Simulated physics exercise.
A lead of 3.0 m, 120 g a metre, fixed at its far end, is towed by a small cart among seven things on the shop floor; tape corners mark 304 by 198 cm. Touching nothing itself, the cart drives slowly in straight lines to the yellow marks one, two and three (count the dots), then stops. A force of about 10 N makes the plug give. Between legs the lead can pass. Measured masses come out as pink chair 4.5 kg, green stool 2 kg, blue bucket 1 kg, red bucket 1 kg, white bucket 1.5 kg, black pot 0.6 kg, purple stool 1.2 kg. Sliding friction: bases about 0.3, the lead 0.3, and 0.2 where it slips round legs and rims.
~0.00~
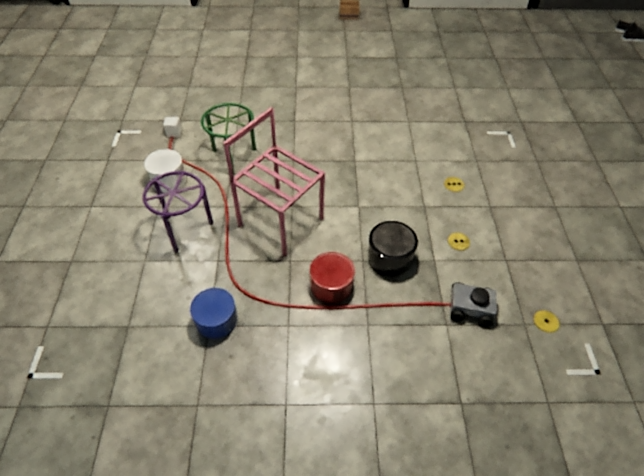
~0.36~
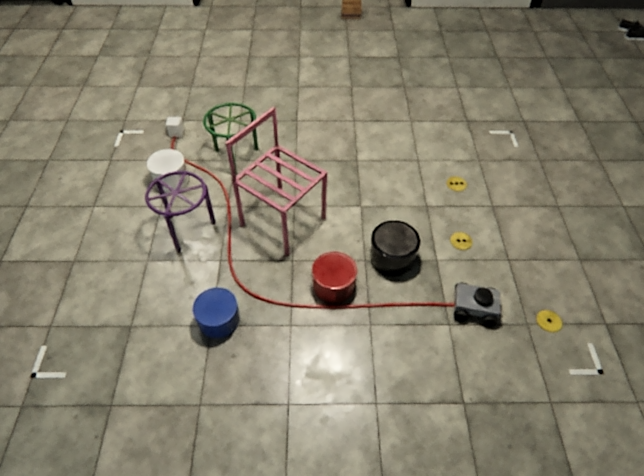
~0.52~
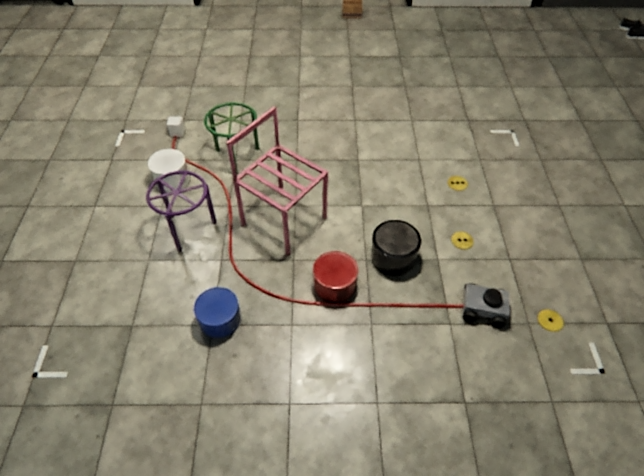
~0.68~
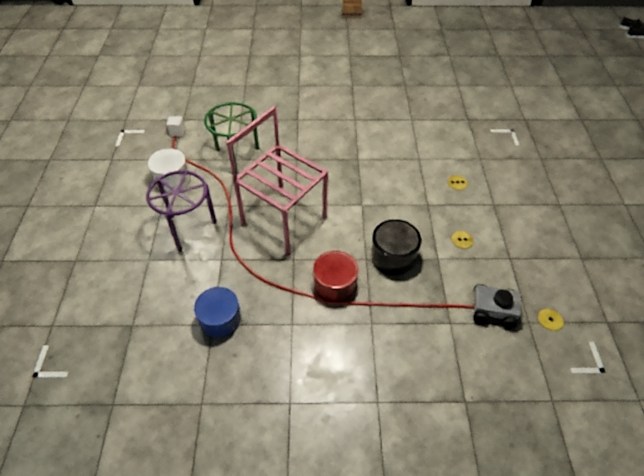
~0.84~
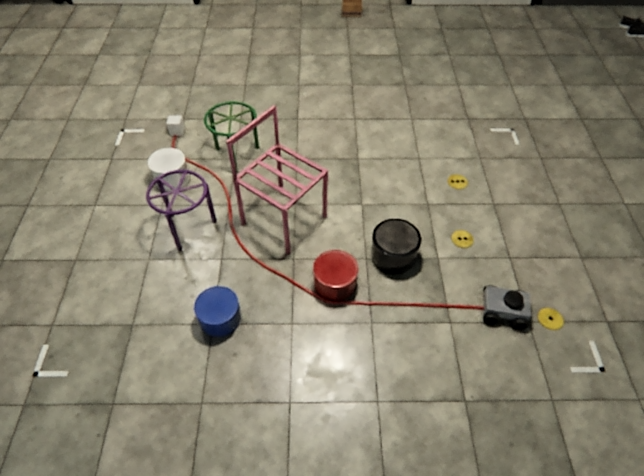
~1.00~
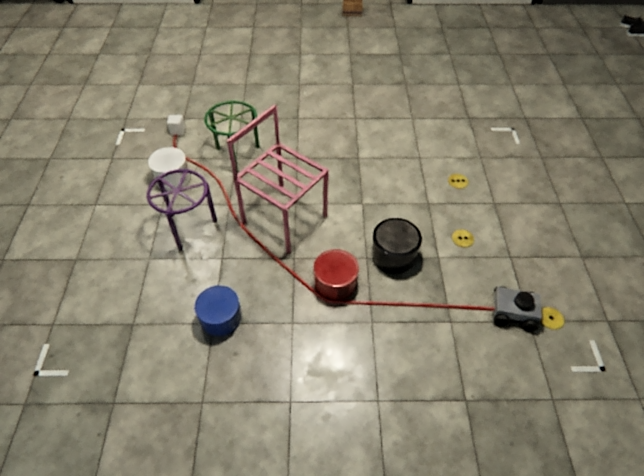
At first, a small gray cart sits right of the black pot, with a red lead curving behind it past the buckets, stools and pink chair. The cart rolls slowly right toward the nearest yellow marker, and the lead's bend gradually straightens, drawing close against the red bucket while the other objects stay put.
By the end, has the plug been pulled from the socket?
Yes, it is out.
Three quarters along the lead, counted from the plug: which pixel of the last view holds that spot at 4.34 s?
Roughly (435, 294).
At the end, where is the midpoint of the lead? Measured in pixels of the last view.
(319, 284), roughly.
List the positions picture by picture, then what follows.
In the first frame, blue bucket (212, 306); pink chair (278, 176); red bucket (332, 270); marks (546, 321) (459, 242) (454, 185); lead runs through (229, 269) (308, 307) (411, 304); cart (462, 305).
In the second frame, lead runs through (231, 268) (414, 304); cart (466, 305).
In the third frame, lead runs through (235, 267) (423, 306); cart (475, 306).
In the fourth frame, lead runs through (244, 264) (433, 306); cart (485, 307).
In the fifth frame, lead runs through (256, 260) (443, 306); cart (495, 308).
In the sixth frame, blue bucket (217, 304); pink chair (281, 174); red bucket (336, 267); lead runs through (272, 256) (453, 307); cart (505, 309).
By 2.1 s, cart at (533, 300), plug out; red bucket 9 cm off its start.
By 3.2 s, cart at (484, 256), plug out; red bucket 9 cm off its start.
By 4.3 s, cart at (461, 213), plug out; red bucket 9 cm off its start at (345, 256).
By 5.5 s, cart at (458, 180), plug out; red bucket 9 cm off its start.
By 5.9 s, cart at (458, 180), plug out; red bucket 9 cm off its start at (345, 256).
